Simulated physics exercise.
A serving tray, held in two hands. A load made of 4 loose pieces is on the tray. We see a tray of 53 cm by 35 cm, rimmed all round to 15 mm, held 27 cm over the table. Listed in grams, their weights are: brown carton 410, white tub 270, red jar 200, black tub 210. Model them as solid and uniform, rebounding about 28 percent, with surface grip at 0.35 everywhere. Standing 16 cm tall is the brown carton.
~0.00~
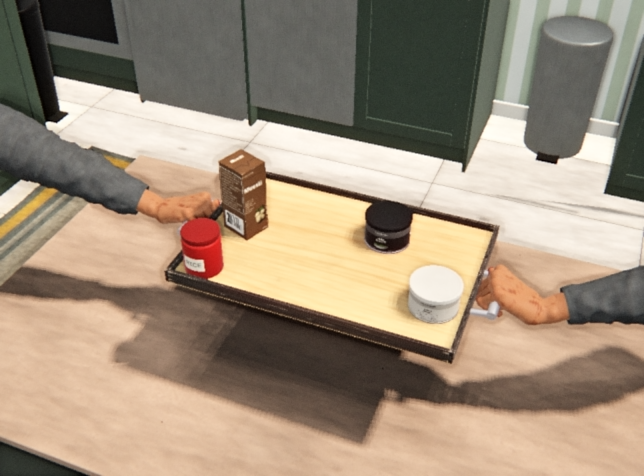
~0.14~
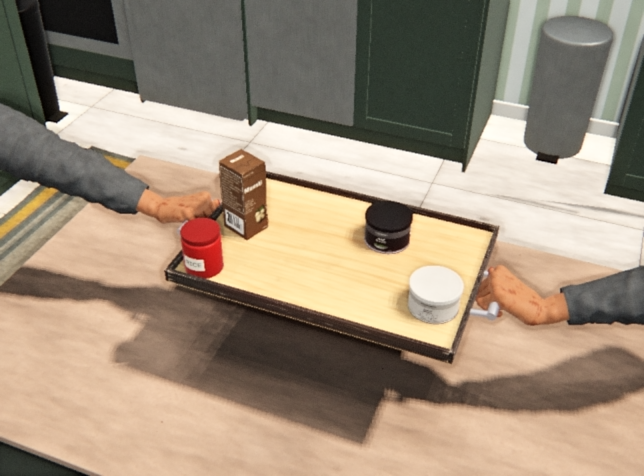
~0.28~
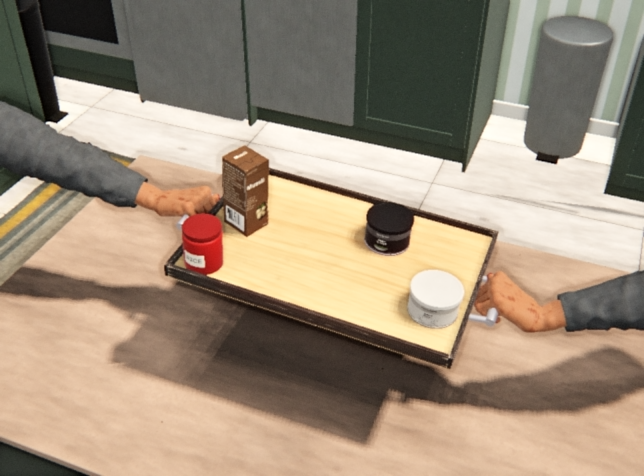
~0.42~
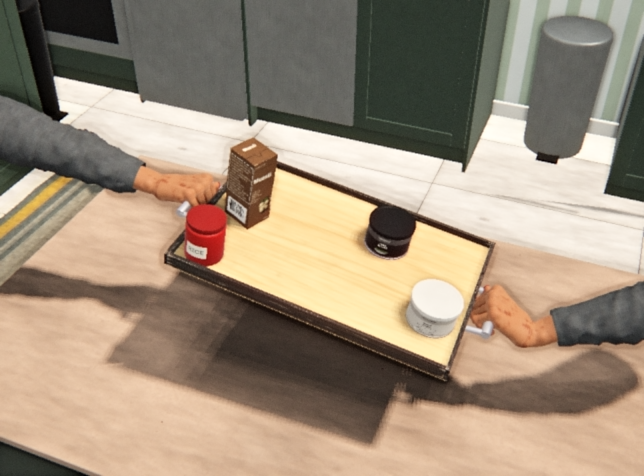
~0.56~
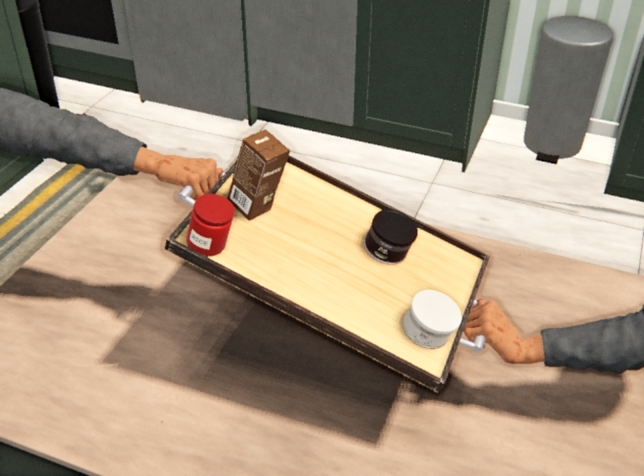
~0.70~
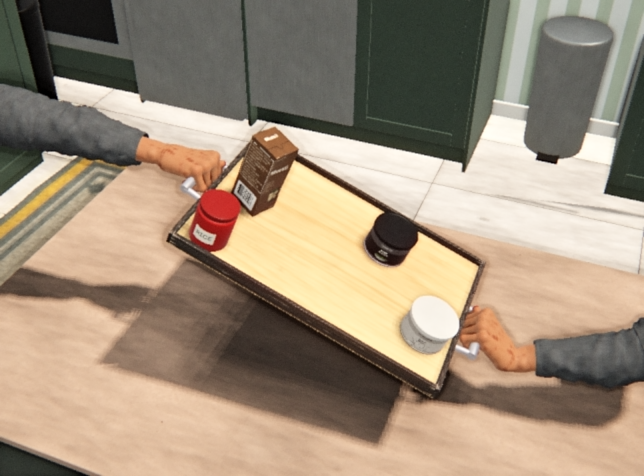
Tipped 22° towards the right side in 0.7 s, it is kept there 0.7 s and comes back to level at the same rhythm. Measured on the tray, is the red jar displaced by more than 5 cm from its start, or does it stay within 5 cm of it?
Moves away.
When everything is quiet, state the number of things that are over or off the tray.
The answer is 0.
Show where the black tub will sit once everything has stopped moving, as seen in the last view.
Its middle settles close to pixel (462, 240).
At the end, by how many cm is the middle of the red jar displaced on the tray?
Roughly 38 cm.
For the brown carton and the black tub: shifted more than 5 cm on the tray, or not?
First the brown carton: It departs its position; then the black tub: It departs its position.
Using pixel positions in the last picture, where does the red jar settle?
It comes to a stop close to (398, 305).
After 1.10 s, tray tilted 22°, right edge down; red jar slid 7 cm near (249, 240); brown carton slid 8 cm; black tub slid 5 cm.
After 1.40 s, tray tilted 22°, right edge down; red jar slid 17 cm near (300, 270); brown carton slid 20 cm; black tub slid 13 cm.
After 1.60 s, tray tilted 21°, right edge down; red jar slid 27 cm near (345, 297); brown carton slid 31 cm; black tub slid 14 cm.
After 1.90 s, tray tilted 8°, right edge down; red jar slid 38 cm near (400, 315); brown carton tipped 20° from how it sat; black tub slid 14 cm.
At rest (3.1 s), not toppled but over 5 cm from the start, brown carton, red jar and black tub; white tub in place, give or take 5 cm. Seen from the same camera at the end, red jar near (398, 305).
